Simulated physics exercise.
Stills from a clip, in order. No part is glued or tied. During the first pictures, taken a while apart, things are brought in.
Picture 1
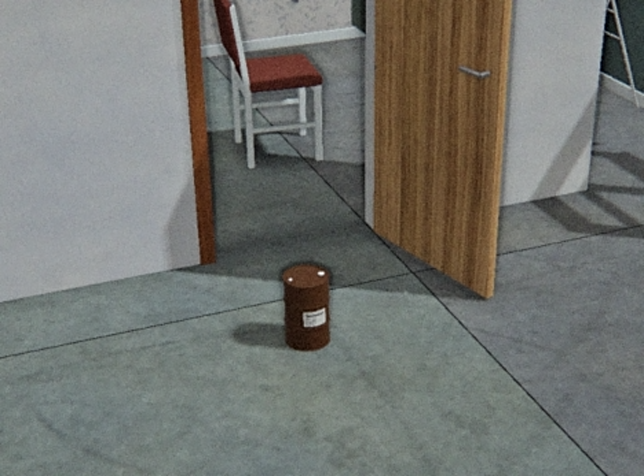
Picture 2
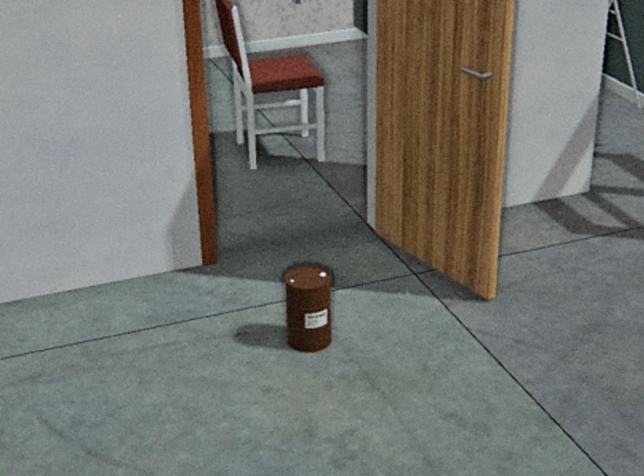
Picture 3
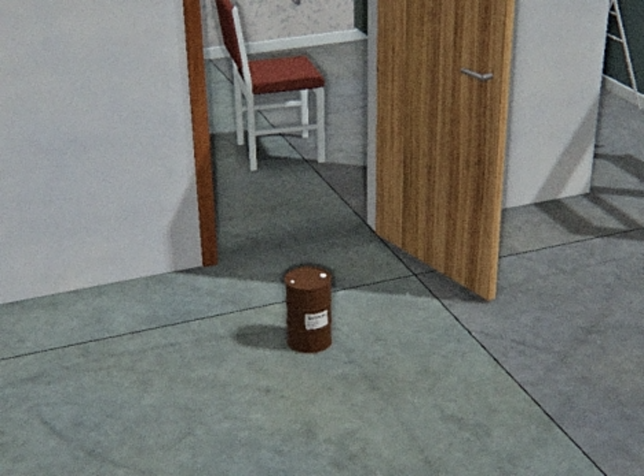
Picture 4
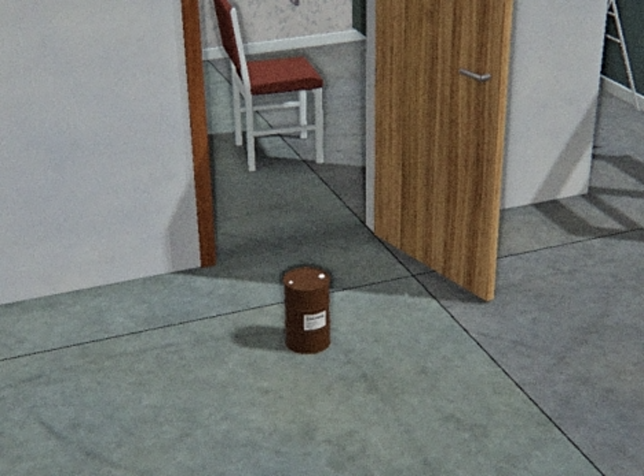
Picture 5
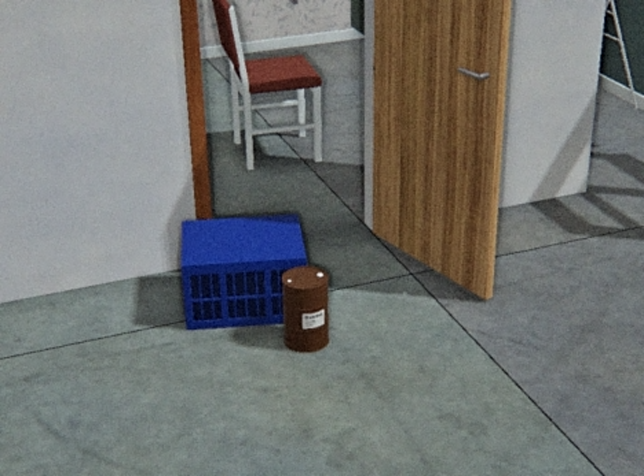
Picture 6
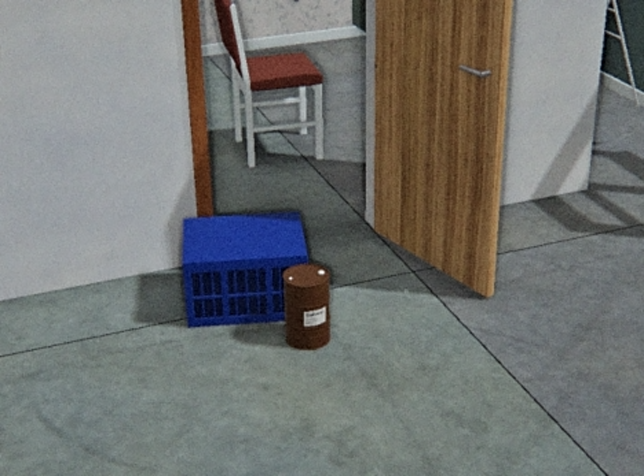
A blue chest appears behind a small brown canister near a wide-open, still door.
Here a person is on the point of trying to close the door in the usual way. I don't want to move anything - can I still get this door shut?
I expect the push will fail.
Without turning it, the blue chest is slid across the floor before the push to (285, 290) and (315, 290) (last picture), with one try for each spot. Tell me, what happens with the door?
Try 1: Door stays partly open. Try 2: Door stays partly open.
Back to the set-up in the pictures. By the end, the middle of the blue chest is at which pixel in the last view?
Close to (231, 267) in the last picture.
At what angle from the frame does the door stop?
About 40°.
Then, 0.50 s later than the last frame, door 90° open.
Then, 0.90 s later than the last frame, door 62° open.
Then, 1.20 s later than the last frame, door 43° open; blue chest moved a little near (238, 267).
When it is over, door 41° open; both as before. End places, in pixels of the last picture, blue chest near (231, 267).
